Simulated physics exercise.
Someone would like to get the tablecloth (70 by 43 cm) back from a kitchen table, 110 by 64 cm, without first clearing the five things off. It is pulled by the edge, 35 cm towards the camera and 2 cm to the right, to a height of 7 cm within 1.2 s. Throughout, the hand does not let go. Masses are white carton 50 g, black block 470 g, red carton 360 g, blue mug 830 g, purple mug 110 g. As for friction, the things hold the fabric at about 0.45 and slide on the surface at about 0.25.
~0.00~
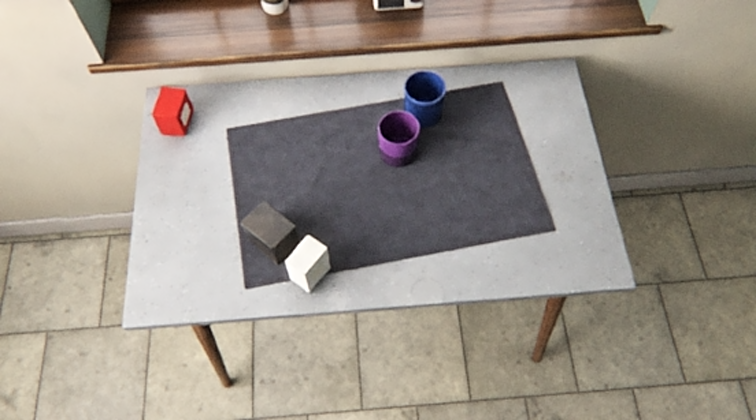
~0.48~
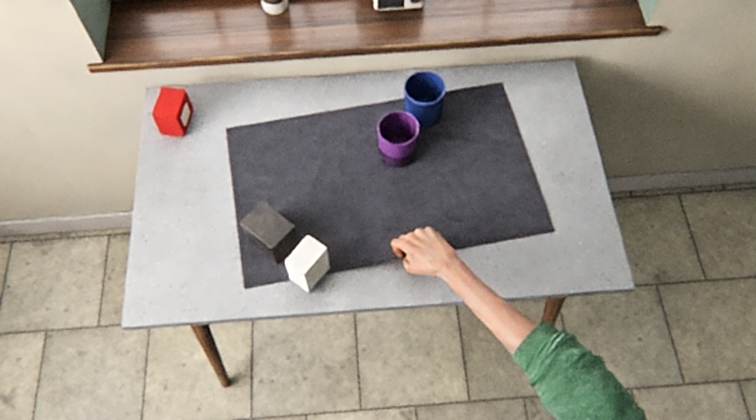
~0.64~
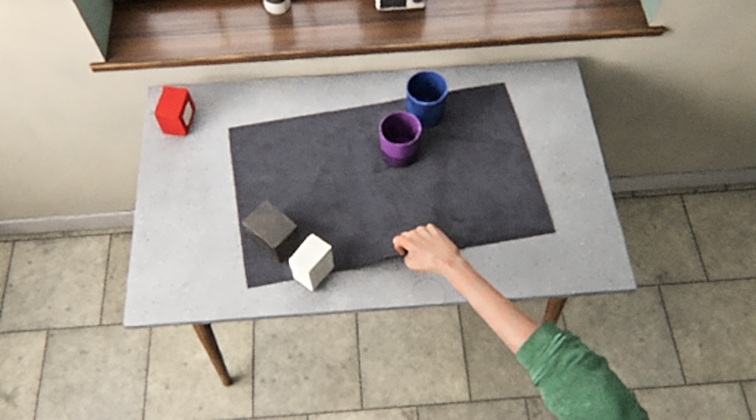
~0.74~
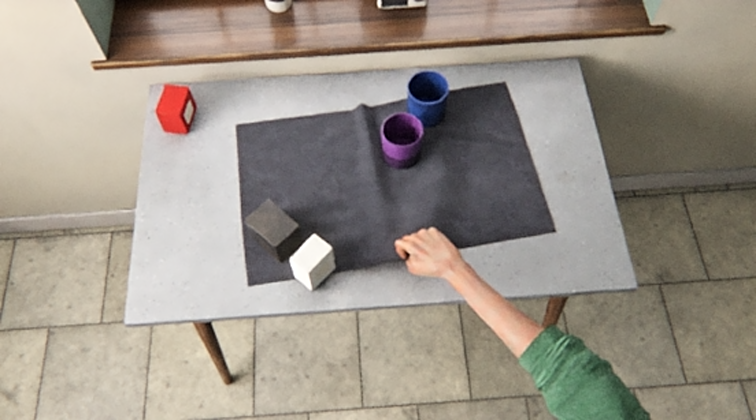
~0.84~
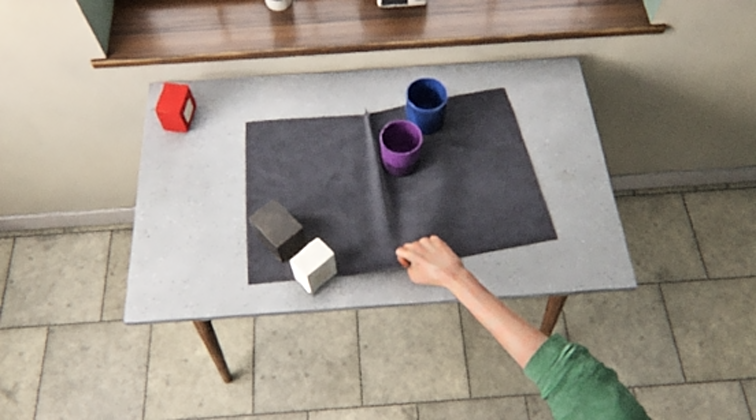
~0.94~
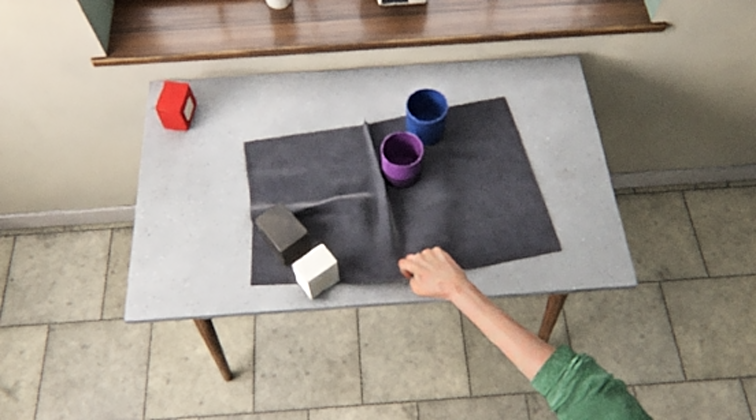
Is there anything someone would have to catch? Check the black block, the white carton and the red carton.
My prediction: The black block won't stay; the white carton won't stay; the red carton won't leave.
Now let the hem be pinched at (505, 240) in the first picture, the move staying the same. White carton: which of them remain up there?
White carton: Off the top.
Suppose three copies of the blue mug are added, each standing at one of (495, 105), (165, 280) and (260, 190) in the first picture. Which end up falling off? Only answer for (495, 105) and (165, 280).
So the first copy ends up on top, while the second copy ends up on top.
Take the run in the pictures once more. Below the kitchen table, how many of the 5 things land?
Counted result: 2.
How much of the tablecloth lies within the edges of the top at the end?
About 35 per cent.
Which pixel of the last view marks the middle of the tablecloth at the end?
(397, 318), roughly.
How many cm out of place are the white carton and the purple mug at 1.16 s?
The white carton is about 10 cm off and the purple mug about 15 cm.
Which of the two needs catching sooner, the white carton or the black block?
The white one goes first.
After 1.2 s, 95 % of the tablecloth is still over the top; white carton 9 cm off its start, black block 9 cm off its start, purple mug 16 cm off its start.
After 1.4 s, 75 % of the tablecloth is still over the top; white carton 18 cm off its start, black block 17 cm off its start, purple mug 26 cm off its start.
After 1.6 s, 55 % of the tablecloth is still over the top; white carton over the edge, black block 26 cm off its start at (330, 327), purple mug 34 cm off its start at (410, 260).
After 1.8 s, 45 % of the tablecloth is still over the top; white carton over the edge, black block over the edge, purple mug 36 cm off its start.
After 3.4 s, 35 % of the tablecloth is still over the top; white carton over the edge, black block over the edge, red carton 0 cm off its start at (172, 96), purple mug 36 cm off its start at (416, 270).
